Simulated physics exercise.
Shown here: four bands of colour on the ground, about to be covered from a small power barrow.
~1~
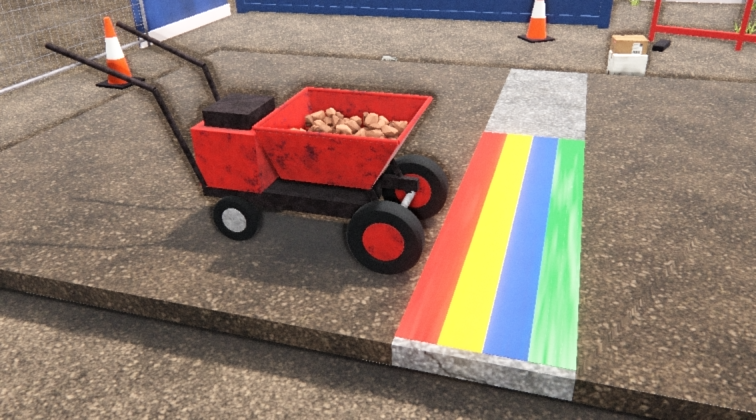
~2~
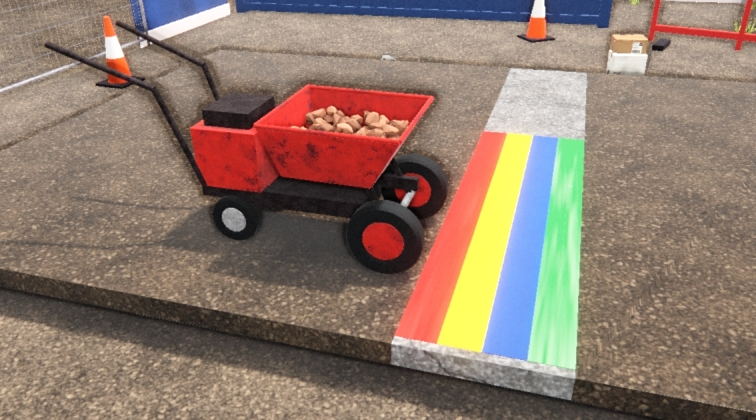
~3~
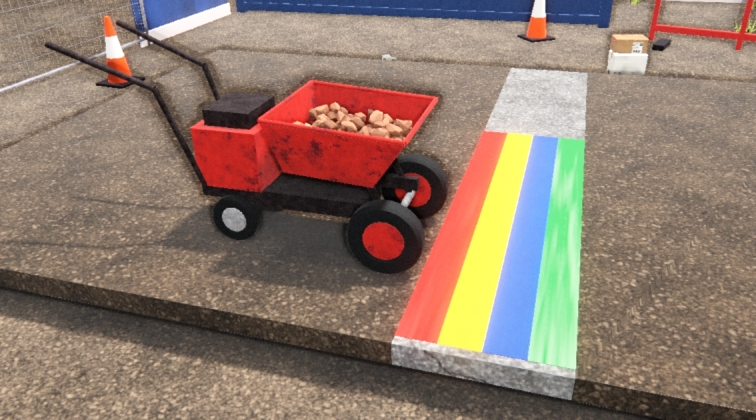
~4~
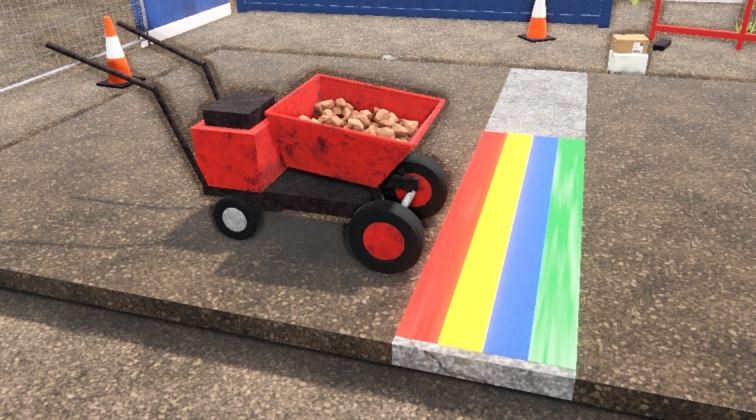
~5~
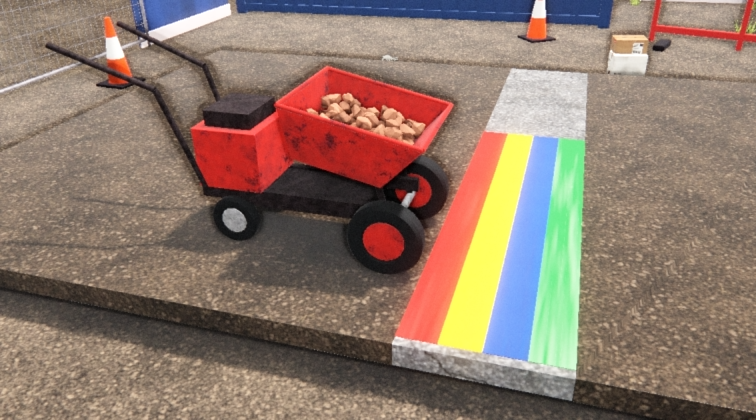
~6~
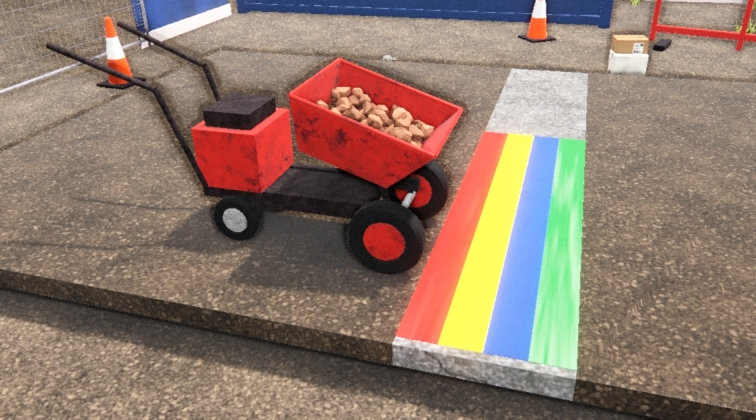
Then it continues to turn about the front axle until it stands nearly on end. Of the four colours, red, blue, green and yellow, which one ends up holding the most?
The blue one holds the most.
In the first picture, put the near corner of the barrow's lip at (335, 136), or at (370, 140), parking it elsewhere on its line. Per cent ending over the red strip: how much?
The first stop gives 30 per cent; the second gives 10 per cent.
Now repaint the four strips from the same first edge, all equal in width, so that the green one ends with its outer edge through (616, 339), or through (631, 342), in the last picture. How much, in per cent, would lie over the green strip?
First 20 in a hundred, then 10 in a hundred.
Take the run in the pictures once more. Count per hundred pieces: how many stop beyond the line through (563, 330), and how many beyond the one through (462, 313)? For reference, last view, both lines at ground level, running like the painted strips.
20 and 90 in a hundred.
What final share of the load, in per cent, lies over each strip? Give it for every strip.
In per cent, approximately: Red 0, yellow 10, blue 35, green 25.
Soon after the last picture, skip tipped steeply; all in the skip.
A little later, skip tipped right over; nearly all in the skip; a small part over the blue strip; a stray few over the green strip.
Later still, skip tipped right over; about a third in the skip; a stray few over the yellow strip; about a third over the blue strip; about a quarter over the green strip; a small part off the paint.
By the end, skip tipped right over; a small part in the skip; a stray few over the red strip; a small part over the yellow strip; about a third over the blue strip; about a quarter over the green strip; about a quarter off the paint.
